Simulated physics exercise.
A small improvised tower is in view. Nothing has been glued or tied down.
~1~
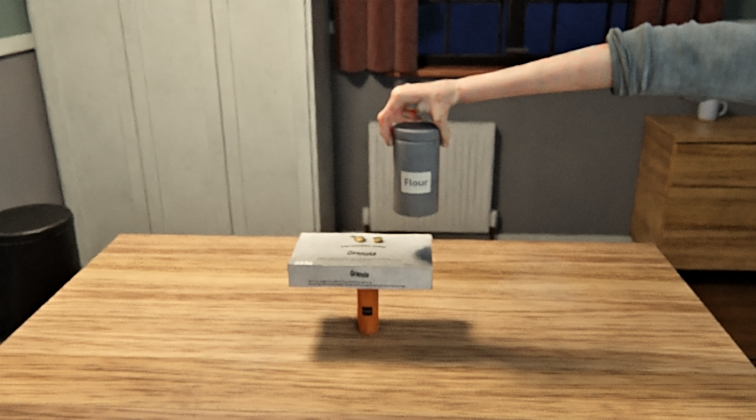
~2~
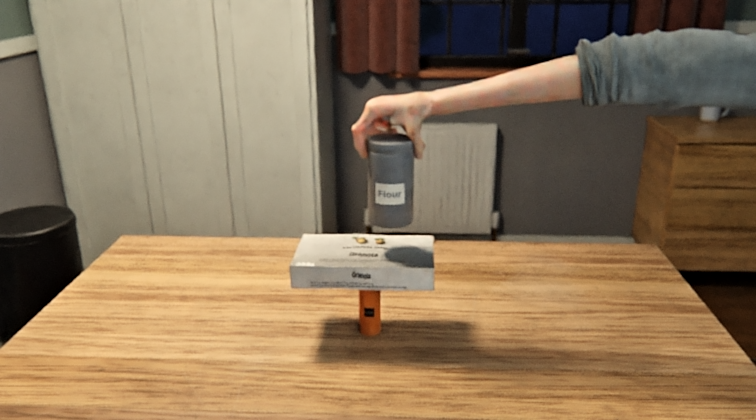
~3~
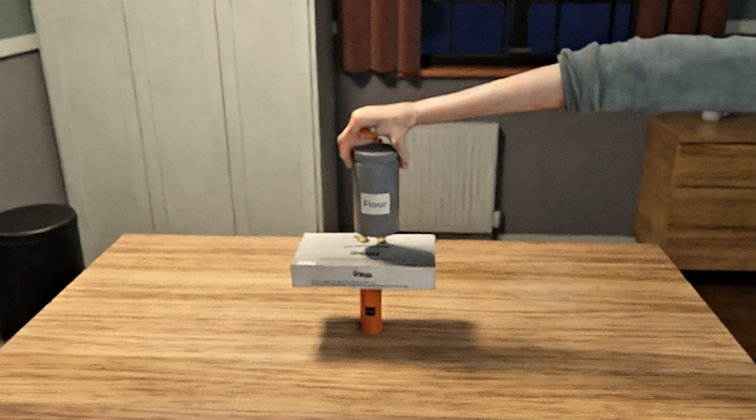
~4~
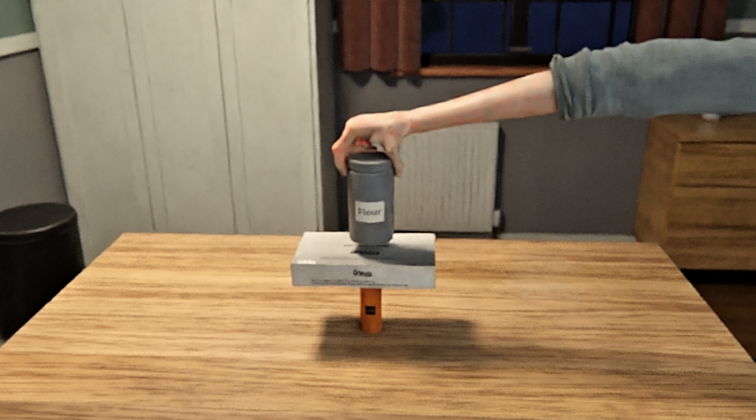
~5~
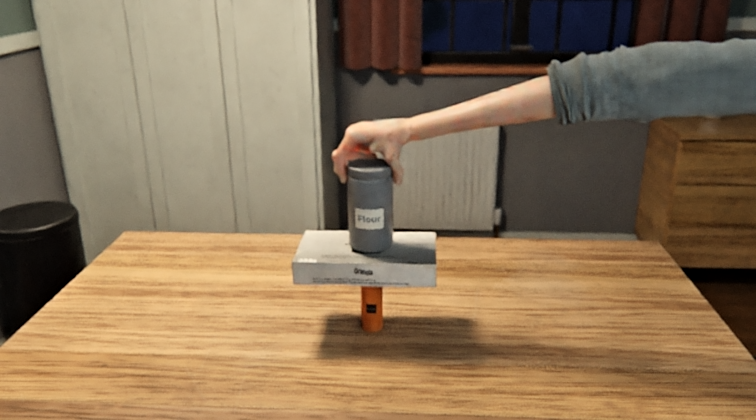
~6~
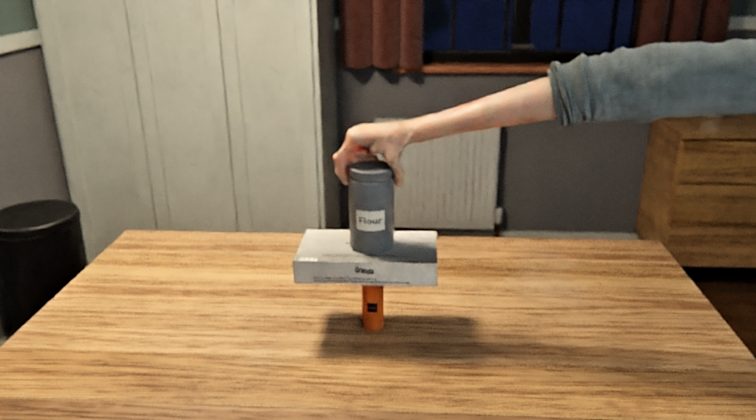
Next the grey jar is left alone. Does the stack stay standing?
Yes, seems it proves sturdy enough.
Then, 0.10 s after the last picture, things are still on the move.
Then, 0.50 s after the last picture, nothing has stirred.
Then, 0.90 s after the last picture, grey jar resting near (372, 207).
At rest, all 3 in place. Seen from the same camera at the end, grey jar near (372, 207). The stack keeps its balance.
